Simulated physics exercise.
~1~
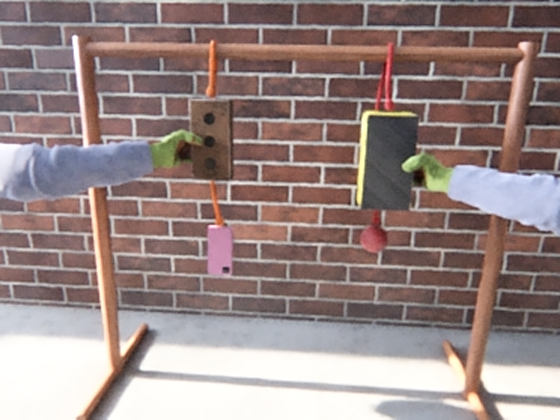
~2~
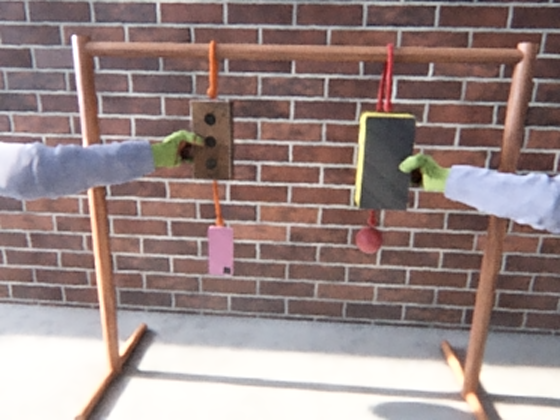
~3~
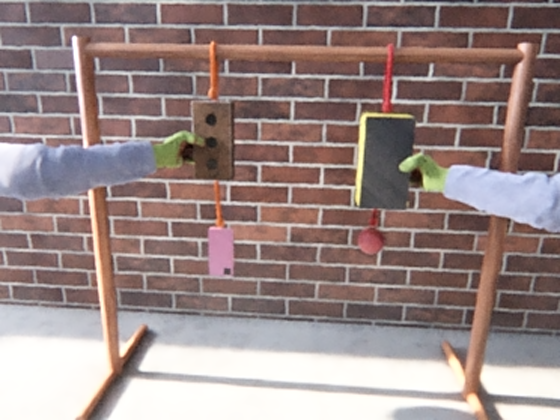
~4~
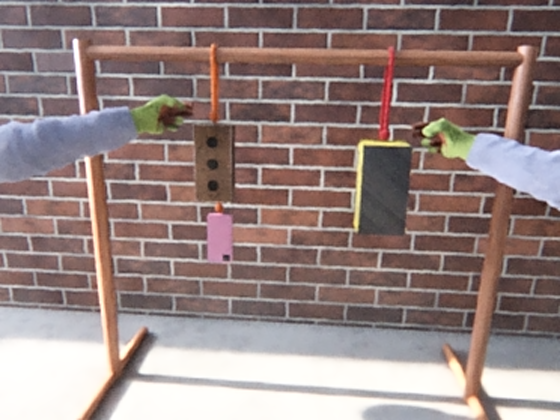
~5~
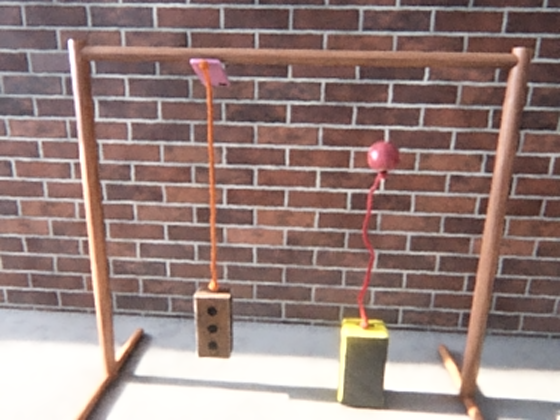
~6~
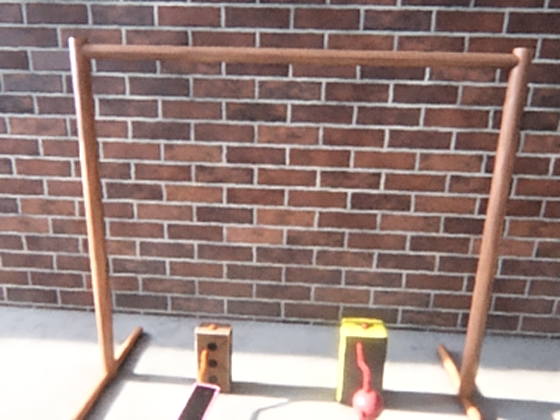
Before a brick wall, two gloved hands steady a brick and a yellow-edged dark case hanging by ropes over a wooden rail, then let go; both drop as the small phone and red ball on the other ends rise, and everything ends on the ground.
